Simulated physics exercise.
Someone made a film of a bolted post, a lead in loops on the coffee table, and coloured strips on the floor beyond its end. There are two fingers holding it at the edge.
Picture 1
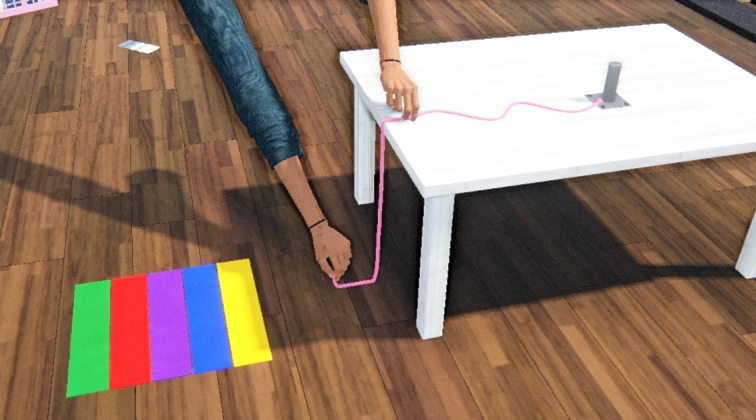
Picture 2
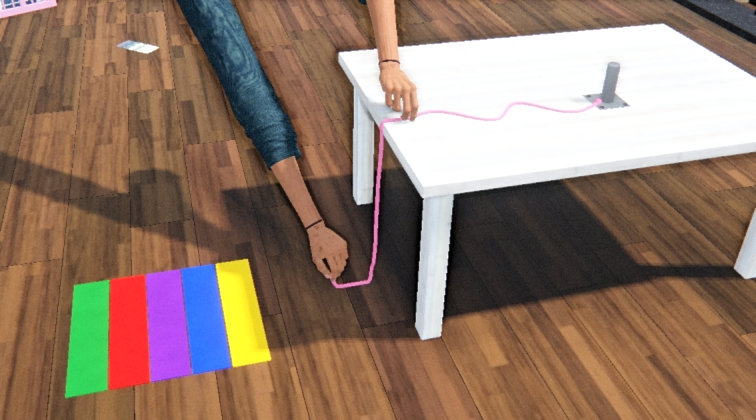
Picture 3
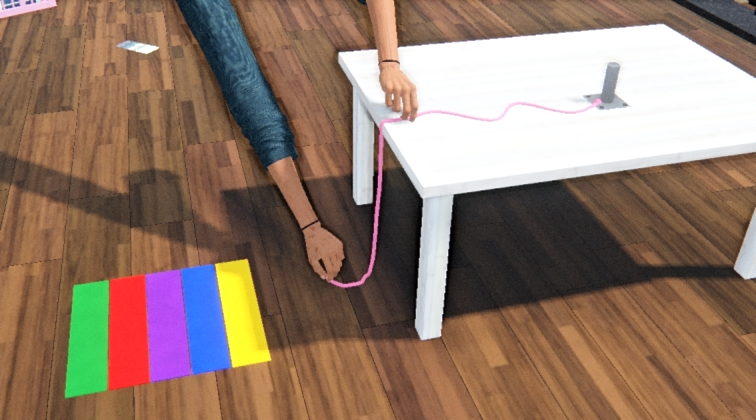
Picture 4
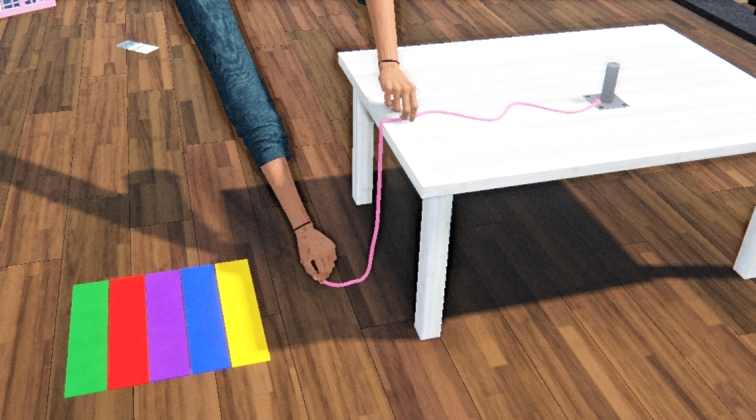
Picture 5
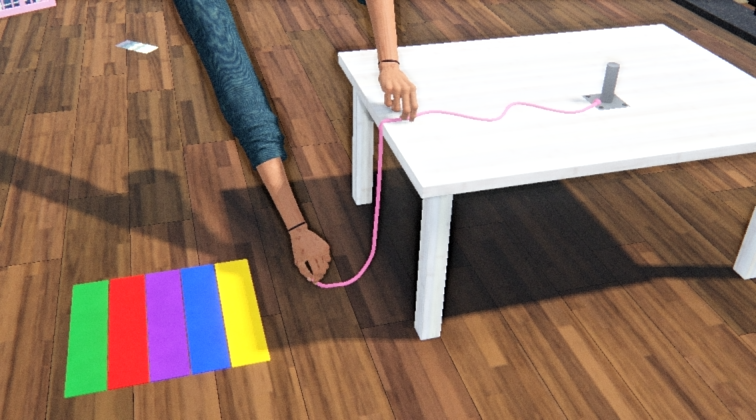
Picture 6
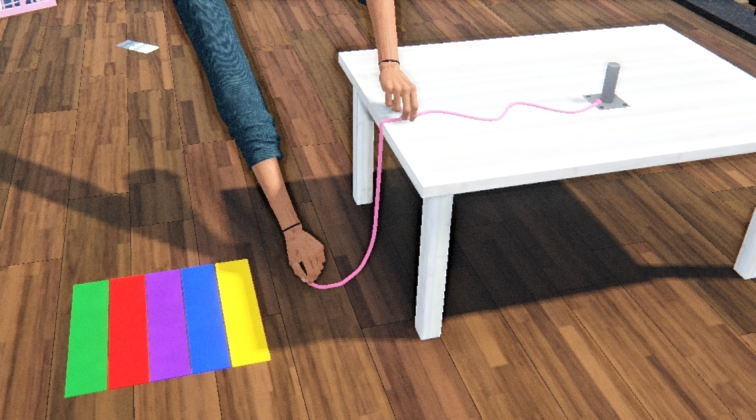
On a wooden floor beside a white coffee table, a hand slowly drawing a pink lead's end left near coloured strips.
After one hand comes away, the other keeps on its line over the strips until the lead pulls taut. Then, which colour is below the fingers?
The purple one is below them.
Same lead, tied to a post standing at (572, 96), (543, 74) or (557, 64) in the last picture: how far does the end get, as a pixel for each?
The first try gives about (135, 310), the second about (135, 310) and the third about (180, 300).
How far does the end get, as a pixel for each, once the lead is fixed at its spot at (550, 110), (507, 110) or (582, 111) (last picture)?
About (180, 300), (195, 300) and (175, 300).
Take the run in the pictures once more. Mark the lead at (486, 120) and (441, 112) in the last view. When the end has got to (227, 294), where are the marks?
Result - first point (454, 115), second point (410, 121).
Soon after, end near (227, 294); over yellow.
Then, end near (190, 300); over blue.
At full stretch, end near (167, 303); over purple. It halts on the purple strip.
